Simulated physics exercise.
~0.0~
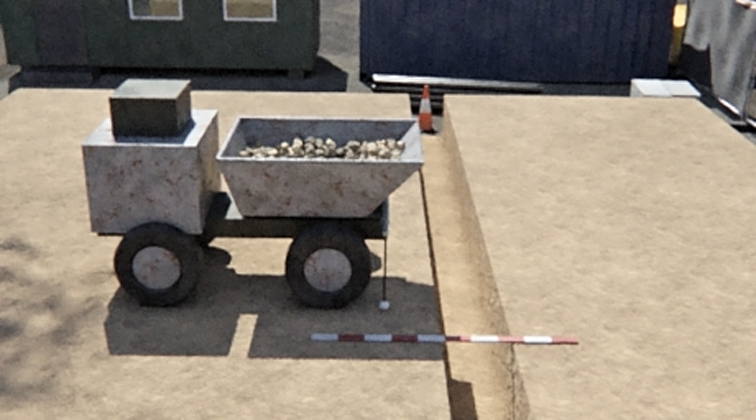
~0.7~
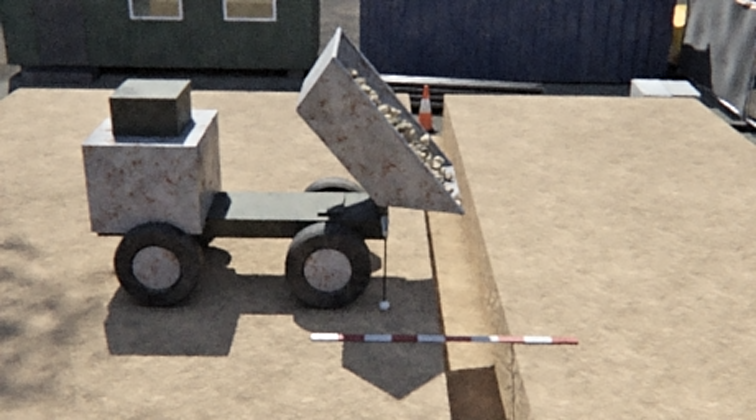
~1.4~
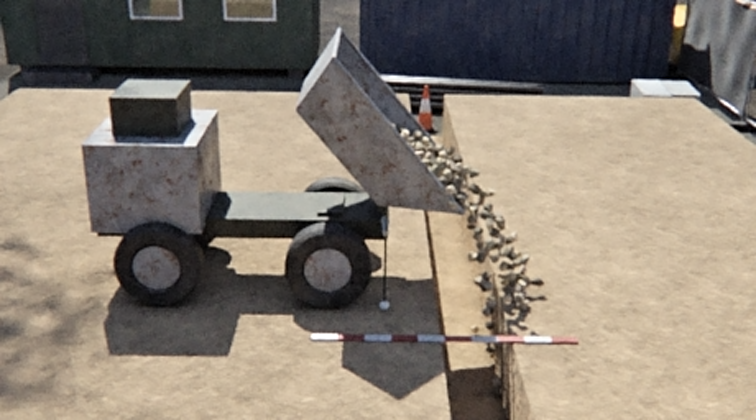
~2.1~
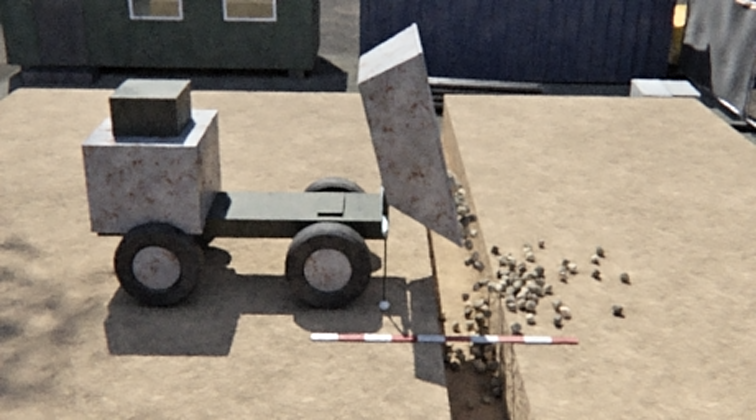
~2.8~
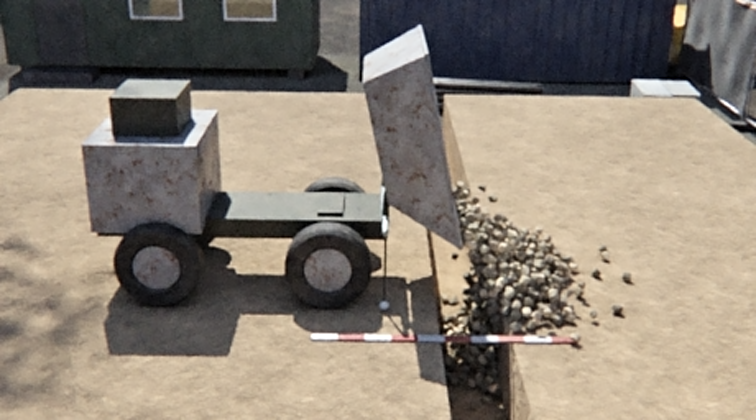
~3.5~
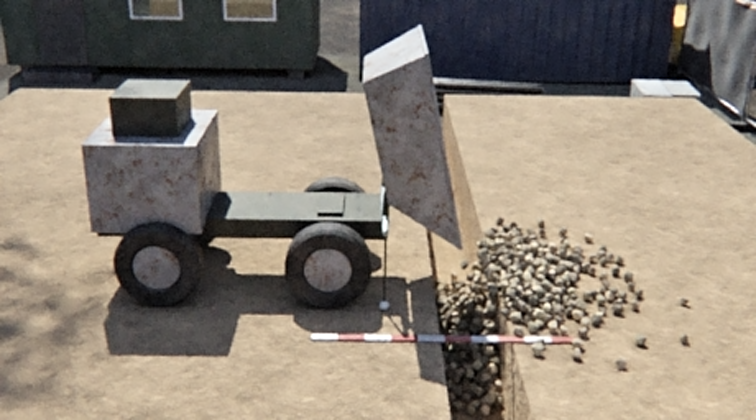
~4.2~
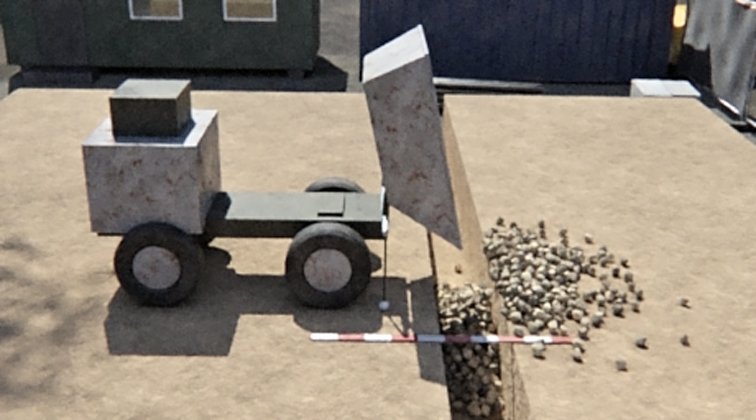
On a sandy yard in front of dark cabins, a small dumper loaded with crushed rock stands beside a narrow trench, with a red and white striped staff lying across it. The body tips up steeply toward the right while the stones stay inside. They then start sliding out in a stream over the lip, and the body tilts further until it is nearly upright. Stones pour into the trench and heap up on its far side, a few scattering right. At the end the body stays raised, with stones lying both in the trench and in a spread beyond it.
